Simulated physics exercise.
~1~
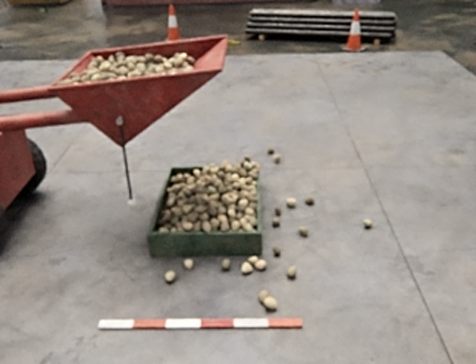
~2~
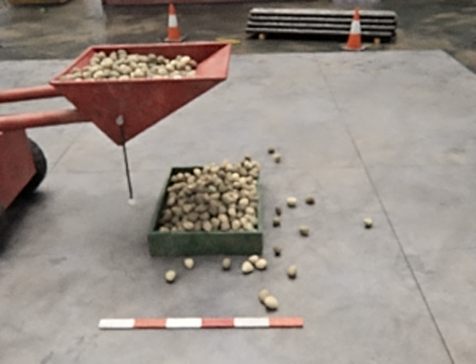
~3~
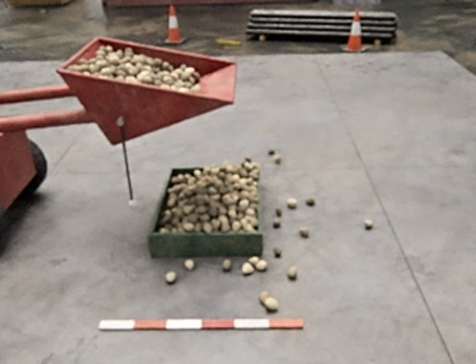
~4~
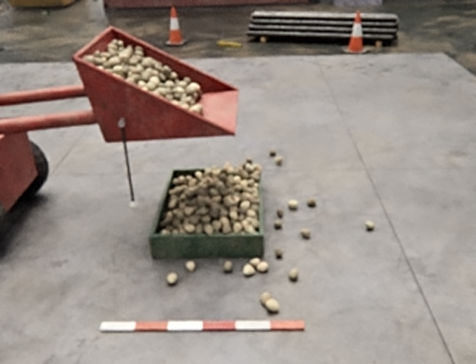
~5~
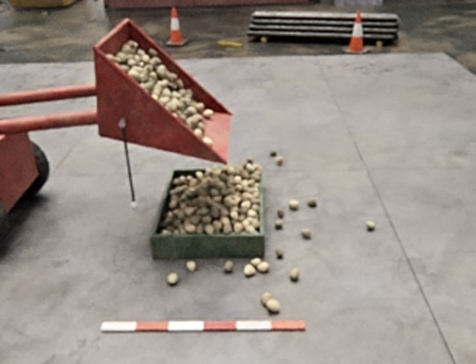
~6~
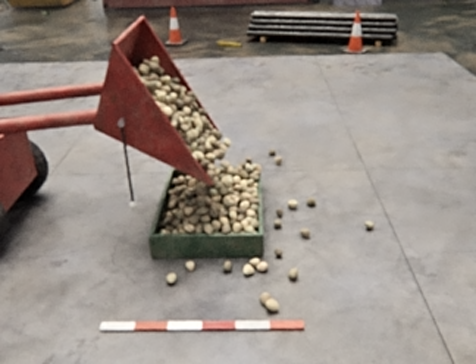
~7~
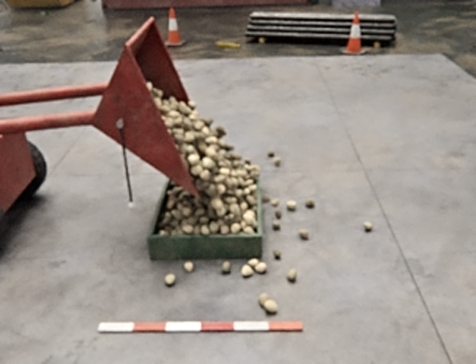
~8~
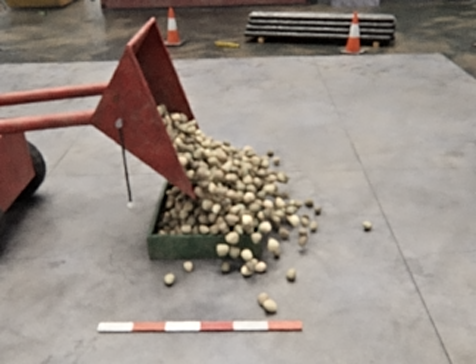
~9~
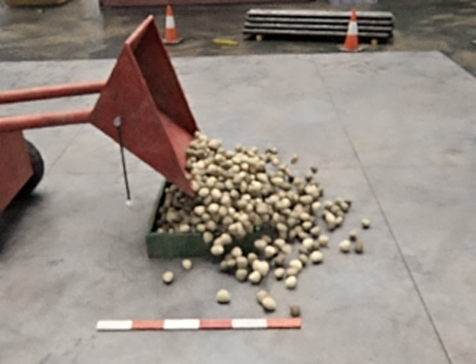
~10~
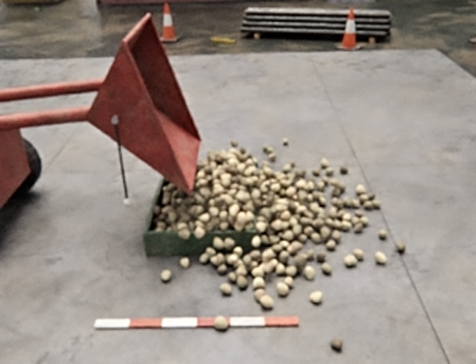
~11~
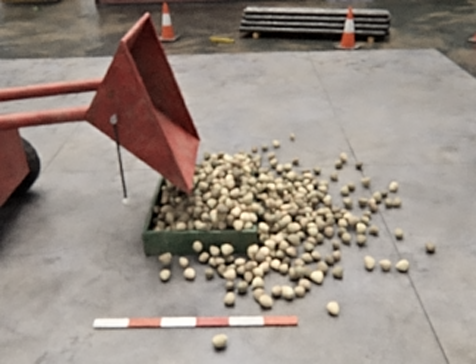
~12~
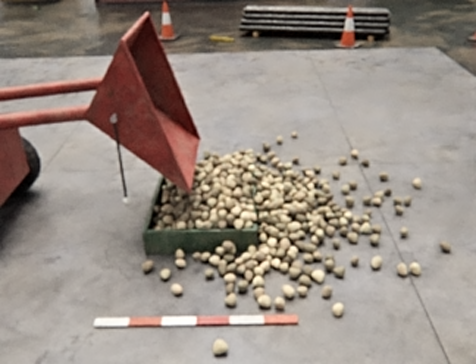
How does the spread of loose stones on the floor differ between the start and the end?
At the start only a few stones lie scattered close to the green bin. By the end many more cover the floor, reaching farther to the right and nearer the viewer.
